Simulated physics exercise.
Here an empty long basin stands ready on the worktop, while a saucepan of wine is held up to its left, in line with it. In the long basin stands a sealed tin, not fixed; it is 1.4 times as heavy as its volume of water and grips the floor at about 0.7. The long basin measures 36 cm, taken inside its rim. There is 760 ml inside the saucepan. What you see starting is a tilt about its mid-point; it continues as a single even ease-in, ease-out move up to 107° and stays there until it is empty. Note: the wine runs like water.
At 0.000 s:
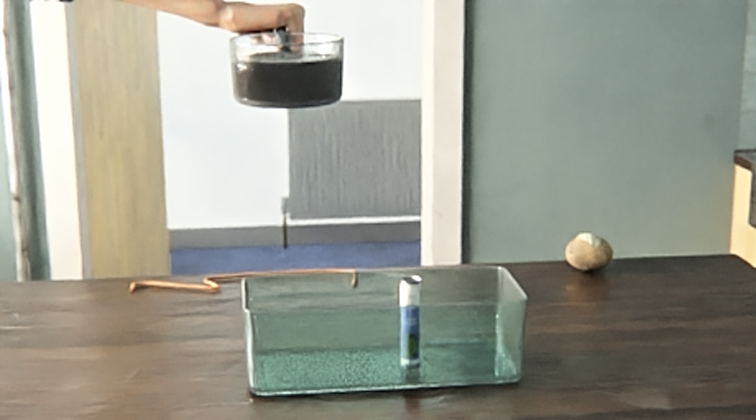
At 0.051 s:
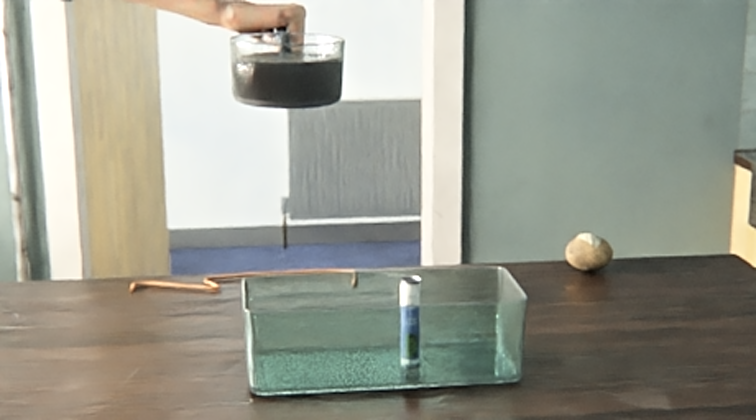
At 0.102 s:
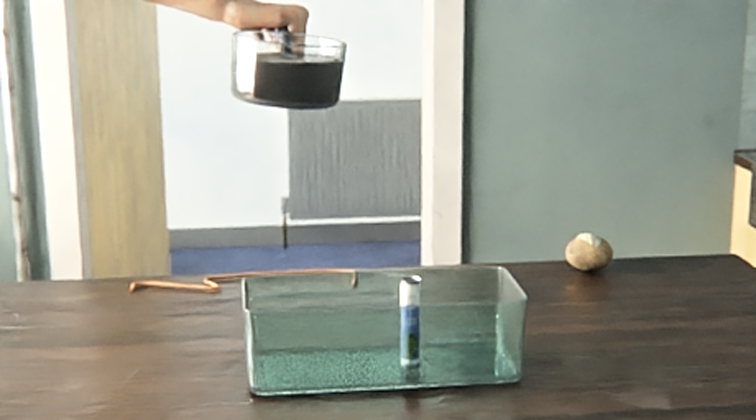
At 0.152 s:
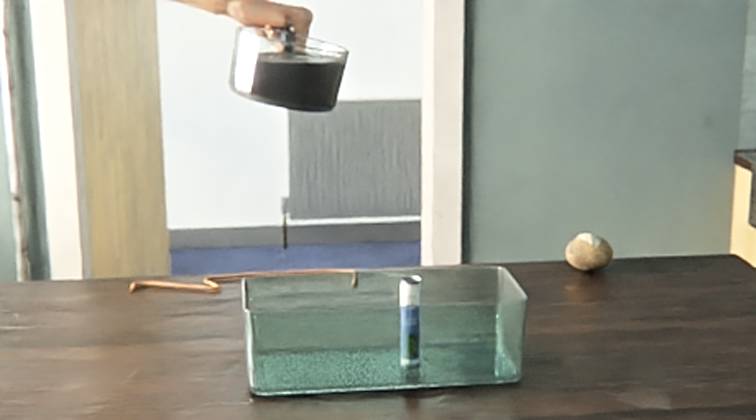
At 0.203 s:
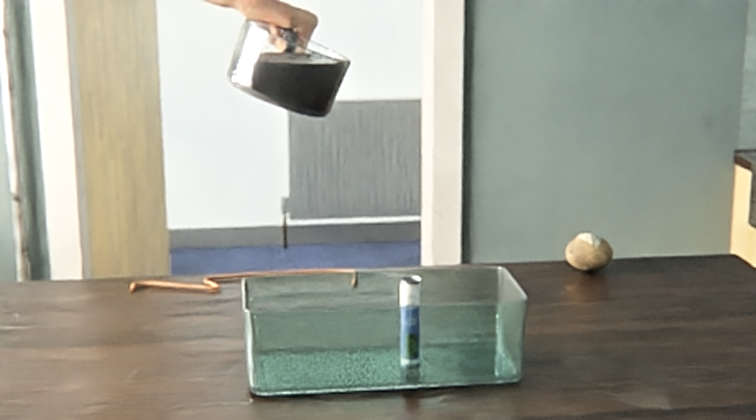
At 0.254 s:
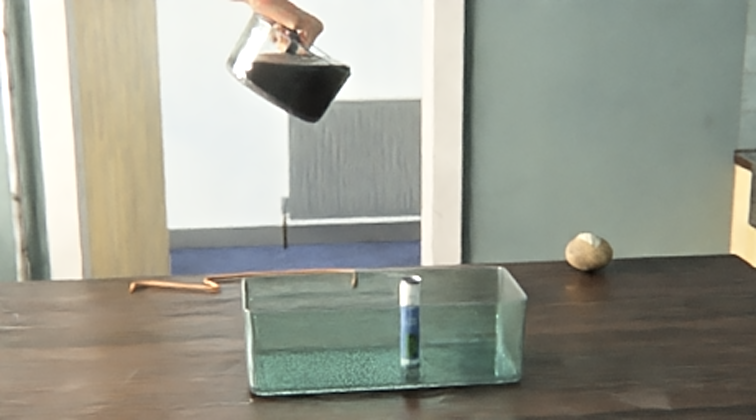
In this clip, a hand holds a clear glass saucepan of dark liquid above and left of a long glass basin with a tin standing at it, then tilts the pan steadily further down to the right.
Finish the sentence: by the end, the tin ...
By the end, the tin has toppled.
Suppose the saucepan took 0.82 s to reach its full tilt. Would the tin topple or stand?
In that case the tin overturns.
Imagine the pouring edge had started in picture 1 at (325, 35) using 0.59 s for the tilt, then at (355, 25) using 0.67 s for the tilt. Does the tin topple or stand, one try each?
Run one: It tumbles. Run two: It tumbles.
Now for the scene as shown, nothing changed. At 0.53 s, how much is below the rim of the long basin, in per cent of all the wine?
Roughly 4 percent of it.
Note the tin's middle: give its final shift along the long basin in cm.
Shift of tin centre: Approx. 7.5 cm.
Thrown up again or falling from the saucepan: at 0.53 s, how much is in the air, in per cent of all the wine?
About 64 per cent.
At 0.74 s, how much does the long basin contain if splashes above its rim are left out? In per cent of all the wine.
Roughly 72 per cent.
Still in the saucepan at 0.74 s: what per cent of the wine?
6 %.
Then, 0.53 s in, the tilt is 95° and 32 per cent is still to pour; the tin stands where it began.
Then, 0.74 s in, the tilt is 107° and 6 per cent is still to pour; the tin stands where it began.
Then, 0.95 s in, the tilt is 107° and 0 per cent is still to pour; the tin leans 9°.
Then, 1.18 s in, the tilt is 107° and 0 per cent is still to pour; the tin leans 31°.
Finally, the tin lies on its side.
